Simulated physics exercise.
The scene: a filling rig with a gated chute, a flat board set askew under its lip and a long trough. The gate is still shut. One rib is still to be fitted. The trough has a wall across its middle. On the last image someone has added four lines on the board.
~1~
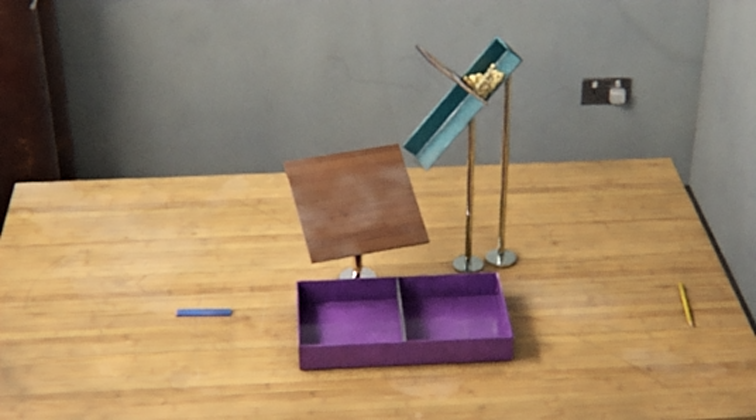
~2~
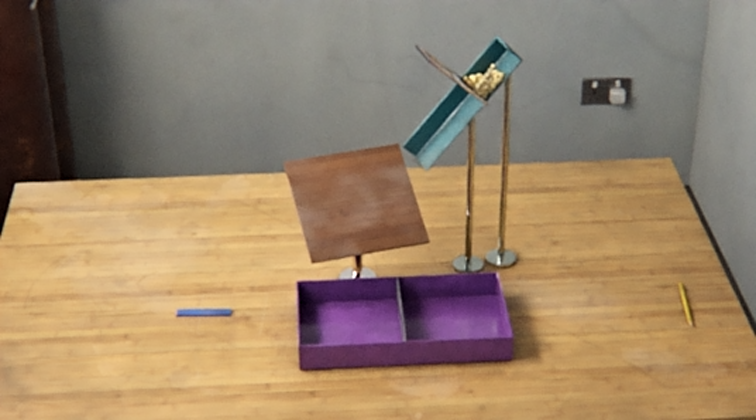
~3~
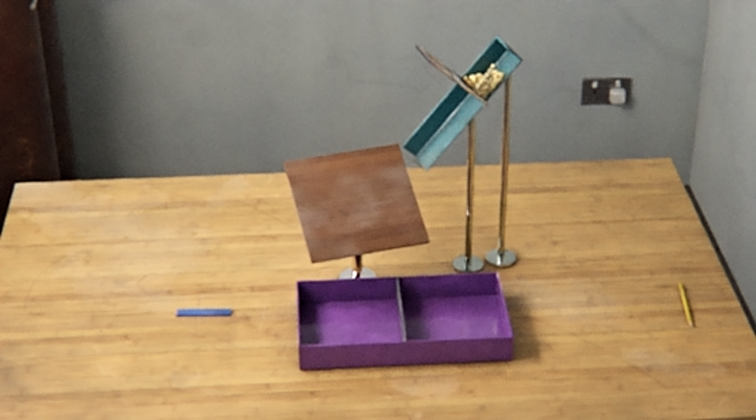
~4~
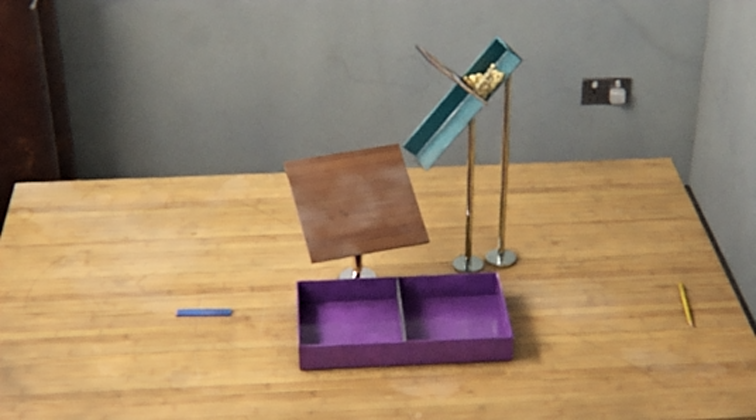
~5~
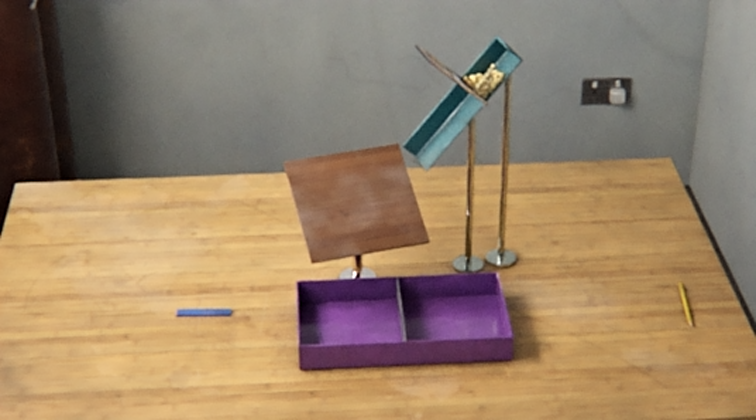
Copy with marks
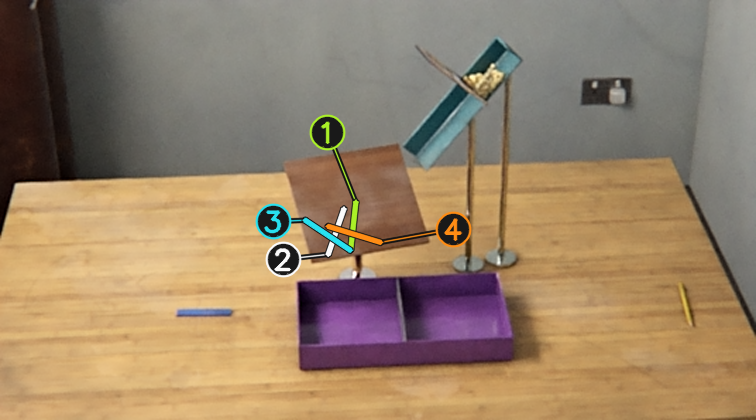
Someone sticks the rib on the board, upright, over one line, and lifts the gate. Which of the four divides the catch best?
Best: 4.
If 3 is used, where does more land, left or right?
The left half.
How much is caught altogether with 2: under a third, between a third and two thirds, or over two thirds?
Line 2 gives over two thirds.
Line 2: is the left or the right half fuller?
The left half.
On the marked copy, line 1 from (355, 202) to (350, 249); line 2 from (343, 208) to (328, 254); line 3 from (305, 220) to (350, 250); line 4 from (328, 226) to (380, 242).
With 1, of what is caught, the bulk in the left half, a small share in the right.
With 2, of what is caught, the bulk in the left half, a small share in the right.
With 3, of what is caught, the bulk in the left half, close to a quarter in the right.
With 4, of what is caught, close to half in the left half, close to half in the right.
